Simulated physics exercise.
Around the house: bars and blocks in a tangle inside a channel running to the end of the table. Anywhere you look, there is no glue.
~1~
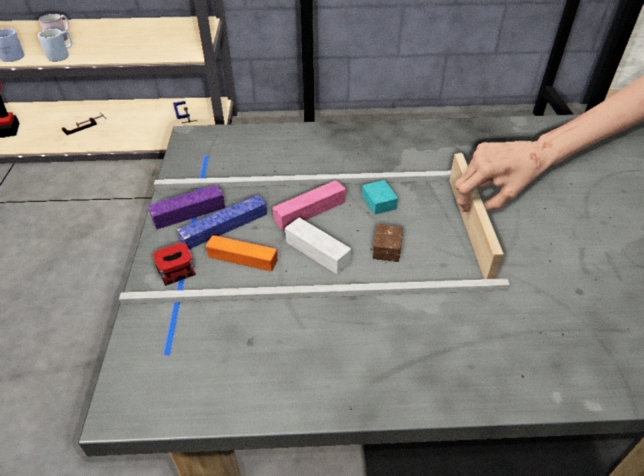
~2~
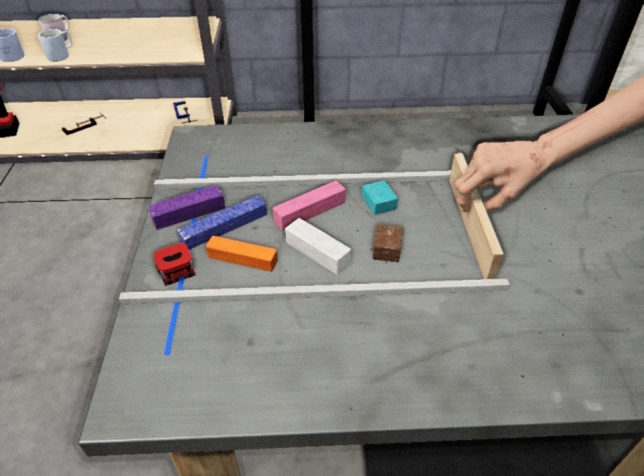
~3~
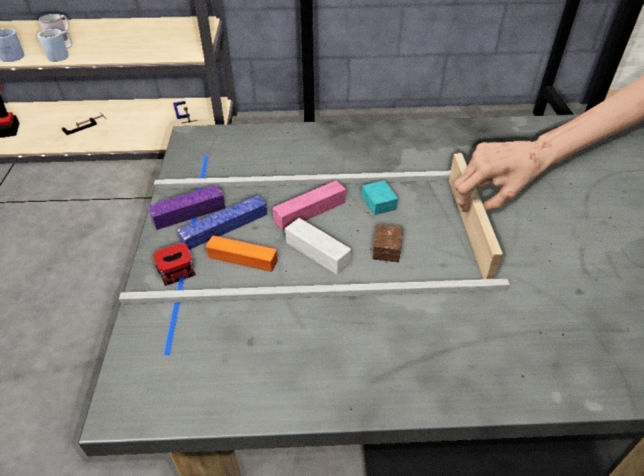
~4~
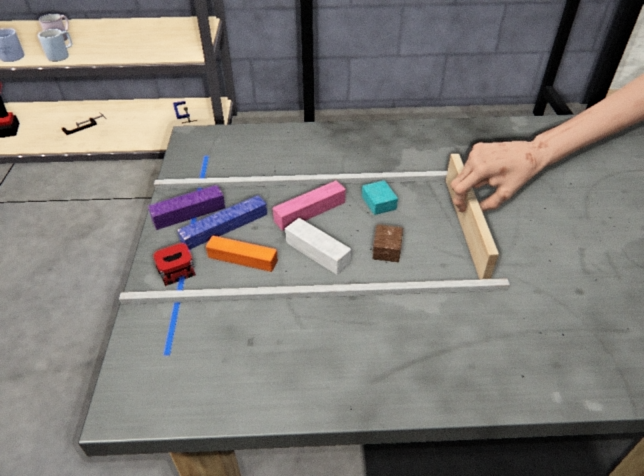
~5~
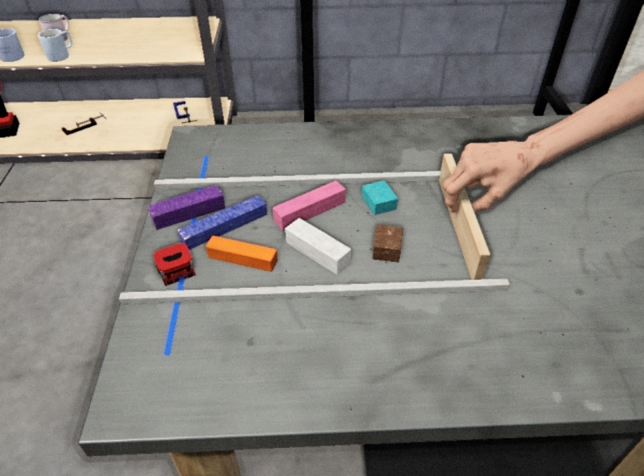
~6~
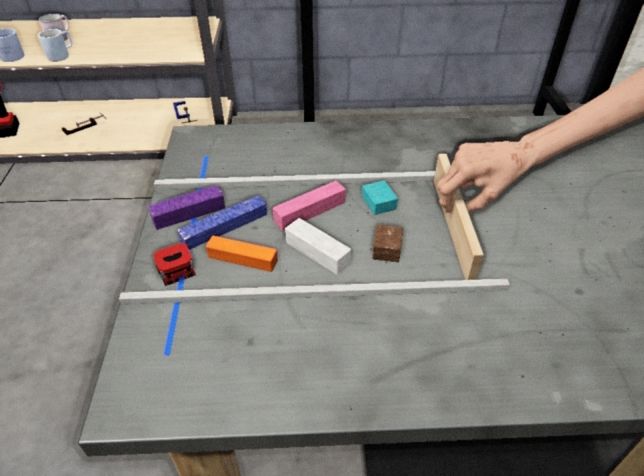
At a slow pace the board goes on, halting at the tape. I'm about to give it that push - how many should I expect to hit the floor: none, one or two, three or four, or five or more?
Expect three or four.
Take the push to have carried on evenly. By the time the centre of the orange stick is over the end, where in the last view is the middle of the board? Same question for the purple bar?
Estimated middle: (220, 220), and (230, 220) for the other.
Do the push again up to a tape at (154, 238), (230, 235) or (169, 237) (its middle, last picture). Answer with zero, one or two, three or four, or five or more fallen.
The counts for the three tapes are five or over, none at all and five or more.
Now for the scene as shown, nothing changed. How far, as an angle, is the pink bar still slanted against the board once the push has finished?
Near 20 degrees.
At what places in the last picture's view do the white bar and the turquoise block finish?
White bar: (145, 256); turquoise block: (184, 200).
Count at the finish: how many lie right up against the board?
That makes 2.
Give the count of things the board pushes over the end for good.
Count: 4.
Soon after, none off yet; red case at rest near (175, 264); purple bar at rest near (188, 207); blue bar at rest near (224, 222).
In the end, the number that fall off is three or four; gone, orange stick, blue bar, purple bar and red case.
